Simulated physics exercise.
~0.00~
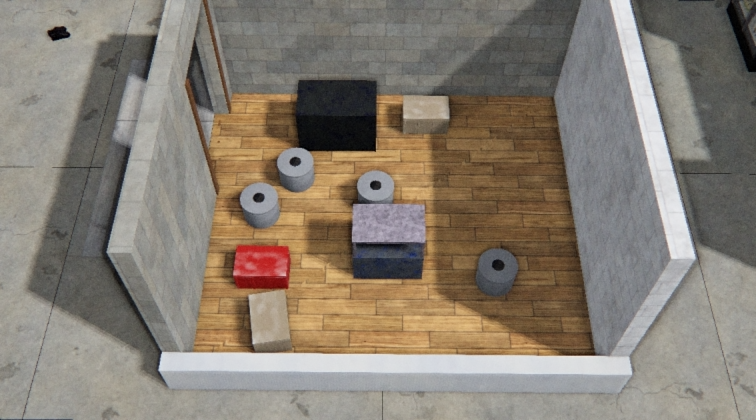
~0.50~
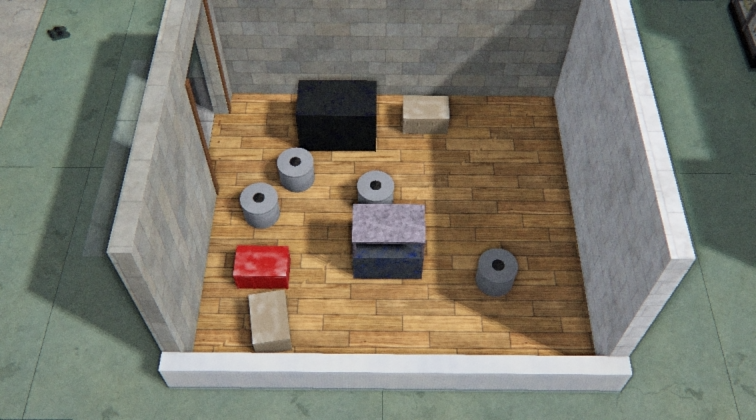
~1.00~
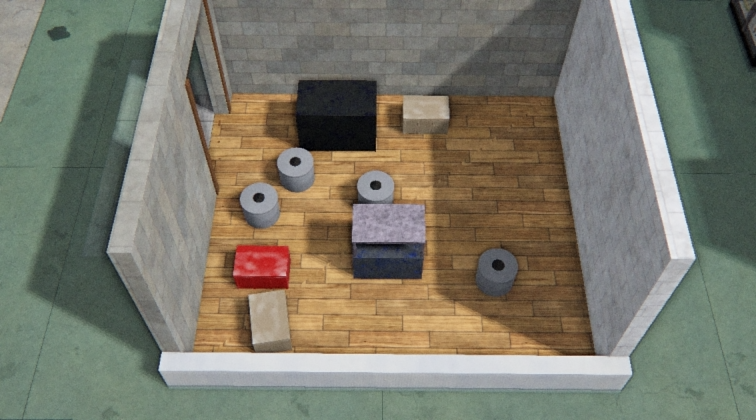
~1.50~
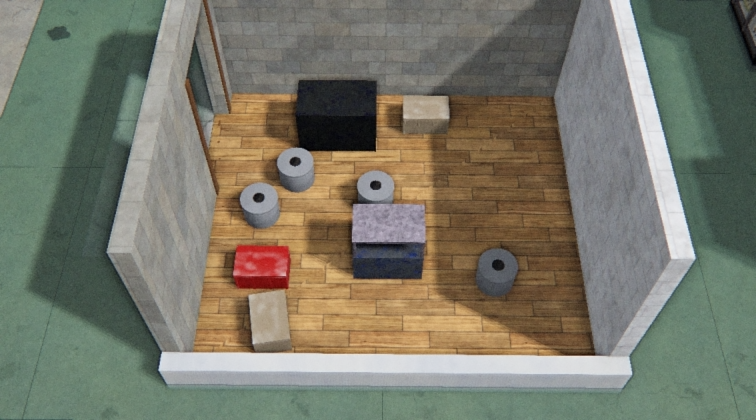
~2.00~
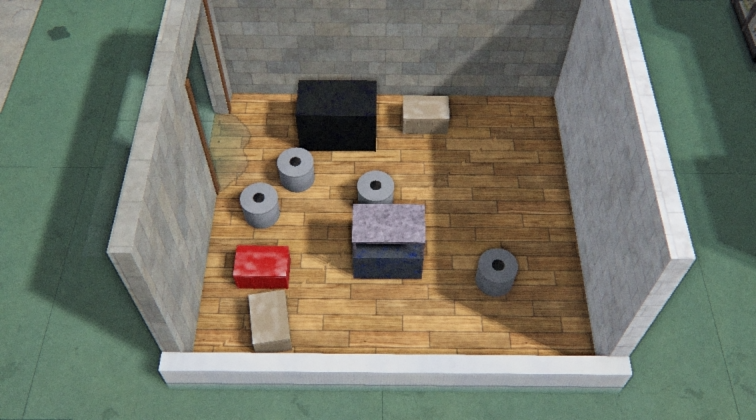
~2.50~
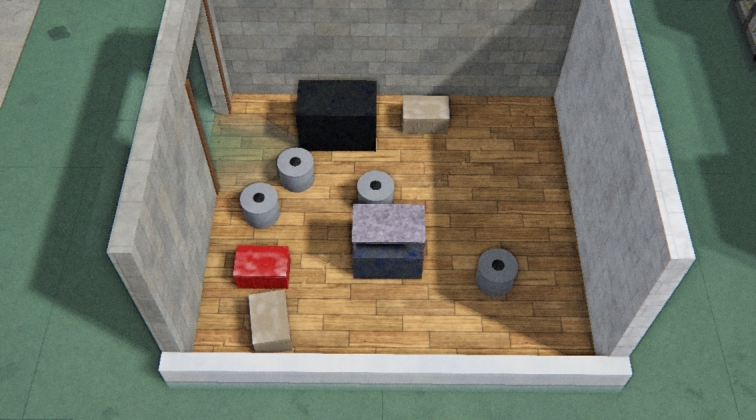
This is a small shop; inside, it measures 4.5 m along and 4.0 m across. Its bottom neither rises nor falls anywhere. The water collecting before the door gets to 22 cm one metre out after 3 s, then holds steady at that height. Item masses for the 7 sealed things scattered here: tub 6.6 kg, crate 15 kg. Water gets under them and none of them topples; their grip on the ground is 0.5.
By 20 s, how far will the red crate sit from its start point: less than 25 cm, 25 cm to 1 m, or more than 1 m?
It ends up a bit off.
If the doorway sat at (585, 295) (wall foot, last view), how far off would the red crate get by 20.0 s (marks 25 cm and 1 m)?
In that case the red crate goes a long way.
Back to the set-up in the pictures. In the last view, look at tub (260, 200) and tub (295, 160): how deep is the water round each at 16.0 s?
First about 12 cm, second about 14 cm.
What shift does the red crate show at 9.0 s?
Displacement by then near 0 cm.
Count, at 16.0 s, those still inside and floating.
Answer: 7.
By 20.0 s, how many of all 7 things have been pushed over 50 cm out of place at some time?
7 in all.
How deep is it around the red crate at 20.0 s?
I'd say around 16 cm.
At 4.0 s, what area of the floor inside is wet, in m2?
I'd put it close to 5.0 m2.
After 4.0 s the red crate is near (261, 261), 0.0 m from its start, aground; 0 afloat.
After 9.0 s the red crate is near (261, 261), 0.0 m from its start, aground; 4 afloat.
After 16.0 s the red crate is near (270, 205), 0.7 m from its start, afloat; 7 afloat.
After 20.0 s the red crate is near (231, 310), 0.7 m from its start, afloat; 7 afloat.
